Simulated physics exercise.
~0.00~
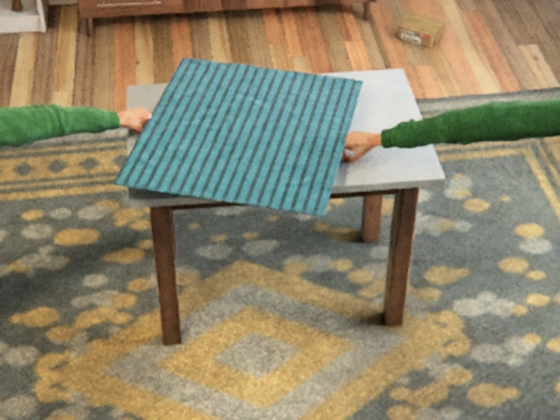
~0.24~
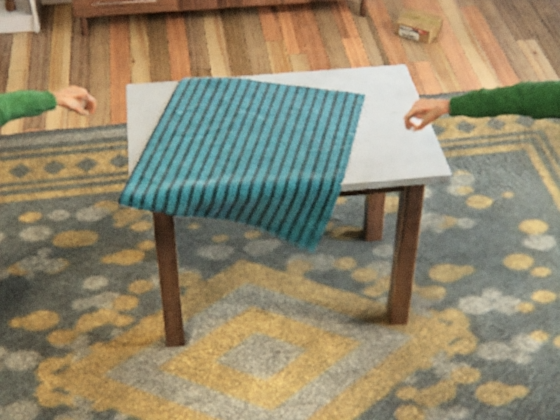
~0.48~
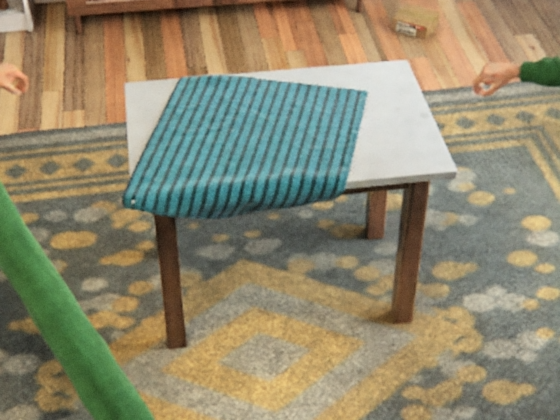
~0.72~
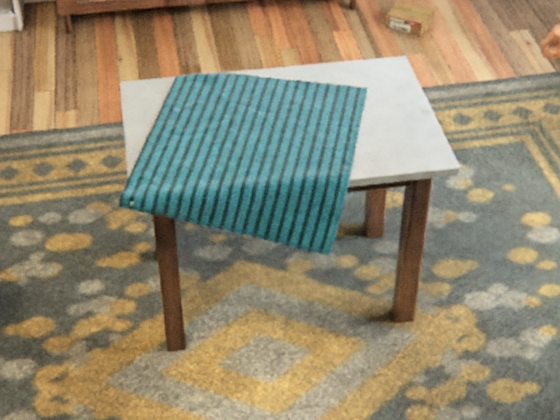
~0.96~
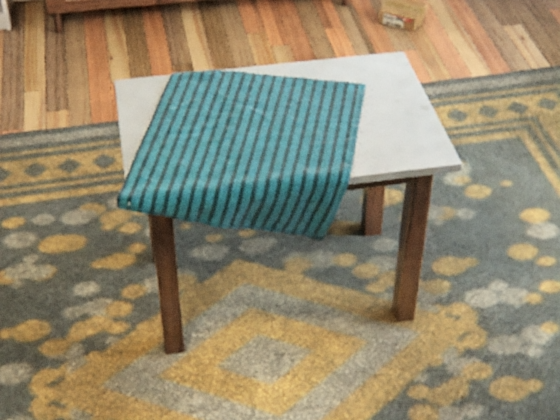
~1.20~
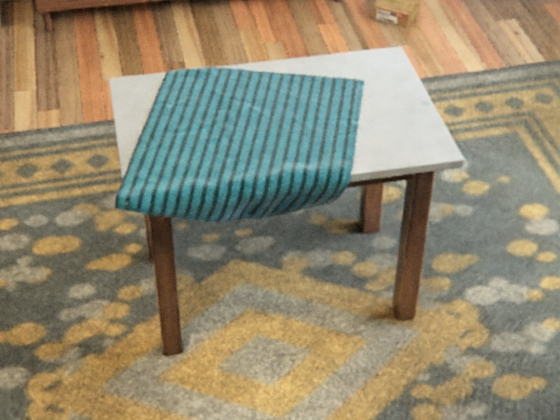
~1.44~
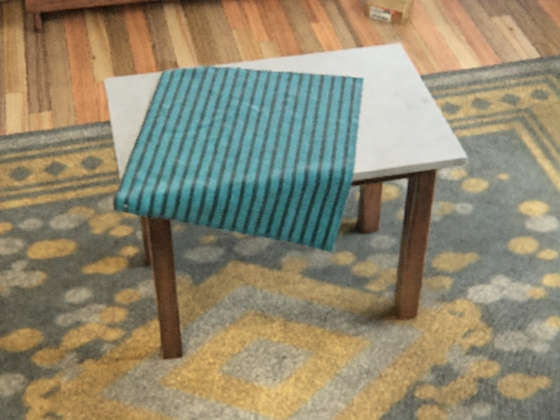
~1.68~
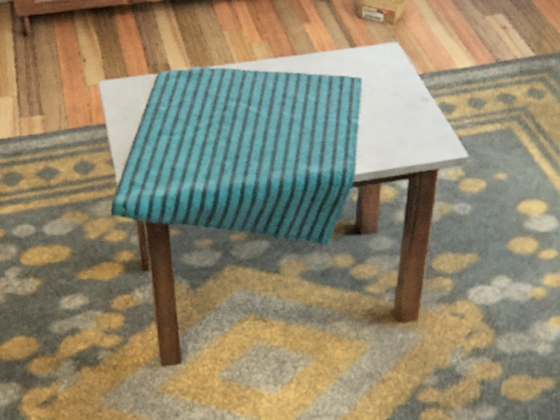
The clip opens with two green-sleeved hands, one on each side, holding a teal striped cloth level over a small table with a pale top and brown wooden legs, which stands on a grey and yellow patterned rug. The hands let go, and the cloth settles on the tabletop with its front part drooping over the near edge. The arms then draw away out of view. The hanging part flutters, curling in and swinging out again, while the view drifts slightly sideways. At the end, the cloth remains on the table, most of it still lying across the top.
